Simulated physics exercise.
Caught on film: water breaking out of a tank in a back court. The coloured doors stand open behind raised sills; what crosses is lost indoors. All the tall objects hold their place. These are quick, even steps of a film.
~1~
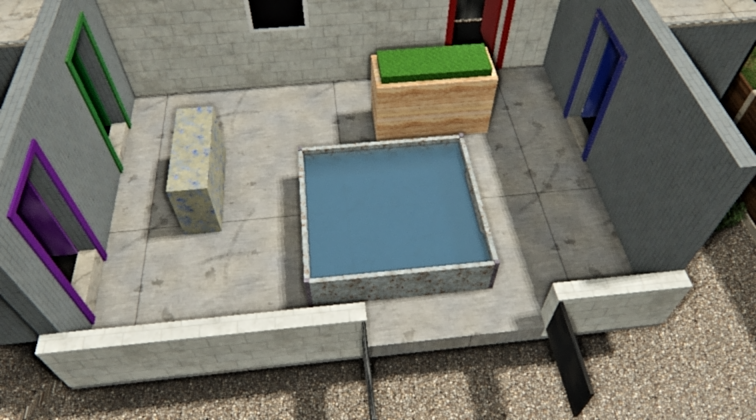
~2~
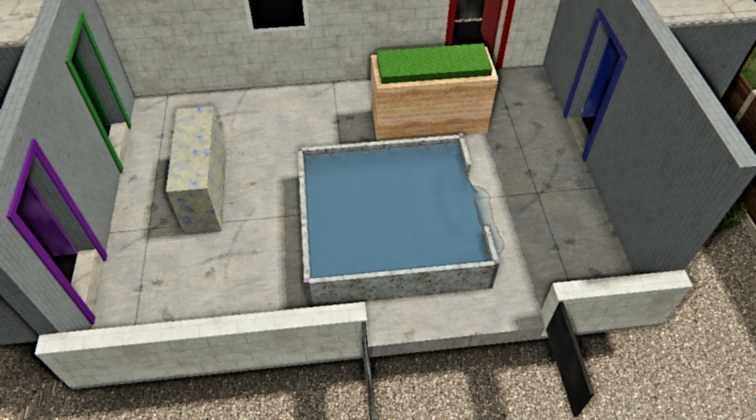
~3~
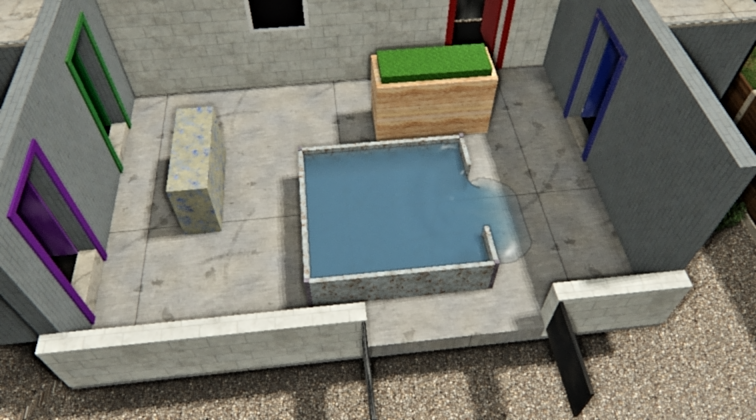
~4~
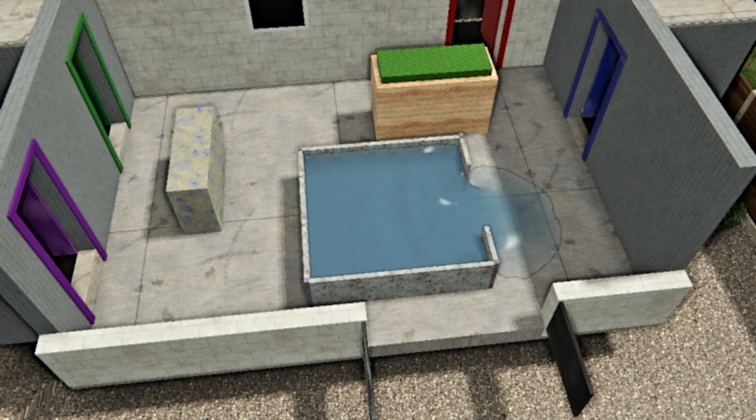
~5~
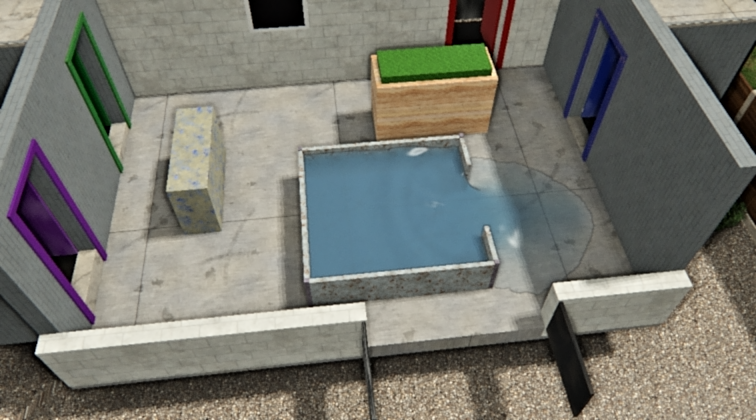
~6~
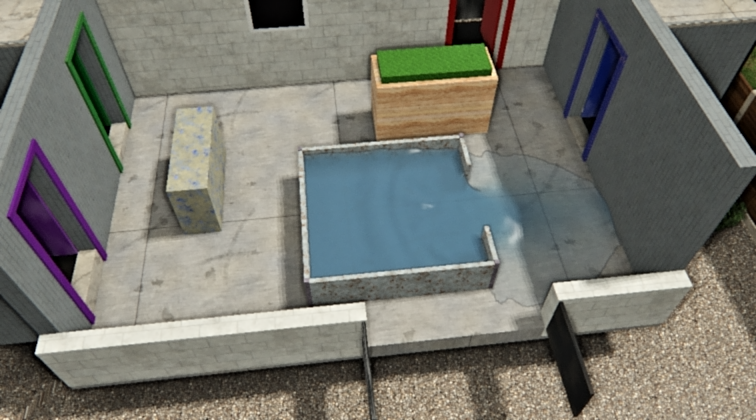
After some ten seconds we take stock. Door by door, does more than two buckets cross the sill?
In the end: The red door takes more than that; the blue door takes more than that; the purple door stays under that; the green door stays under that.
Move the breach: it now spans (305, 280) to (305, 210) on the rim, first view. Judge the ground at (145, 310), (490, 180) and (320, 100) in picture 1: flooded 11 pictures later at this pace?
In turn: Under water, no water, not flooded.
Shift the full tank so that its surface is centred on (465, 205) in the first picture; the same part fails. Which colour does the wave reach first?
That is the blue door.
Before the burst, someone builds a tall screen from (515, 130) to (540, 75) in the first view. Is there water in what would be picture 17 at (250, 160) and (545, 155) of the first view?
As listed: Clear, covered.
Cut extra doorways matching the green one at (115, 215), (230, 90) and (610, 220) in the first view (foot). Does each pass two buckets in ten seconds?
One after the other: Stays under, lets less in, lets more in.
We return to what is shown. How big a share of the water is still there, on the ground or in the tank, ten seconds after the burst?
About 80 per cent.
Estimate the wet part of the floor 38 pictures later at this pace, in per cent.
I make it 65 per cent.
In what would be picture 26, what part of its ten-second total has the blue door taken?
I make it 45 per cent.
A moment on, water covers 20 % of the floor; the red door not reached, the blue door wet at the sill, nothing in, the purple door not reached, the green door not reached.
Next, water covers 20 % of the floor; the red door not reached, the blue door over two buckets in, the purple door not reached, the green door not reached.
Then, water covers 35 % of the floor; the red door under two buckets in, the blue door over two buckets in, the purple door not reached, the green door not reached.
Later, water covers 65 % of the floor; the red door over two buckets in, the blue door far over two buckets in, the purple door wet at the sill, nothing in, the green door not reached.
In the end, water covers 95 % of the floor; the red door far over two buckets in, the blue door far over two buckets in, the purple door wet at the sill, nothing in, the green door wet at the sill, nothing in.
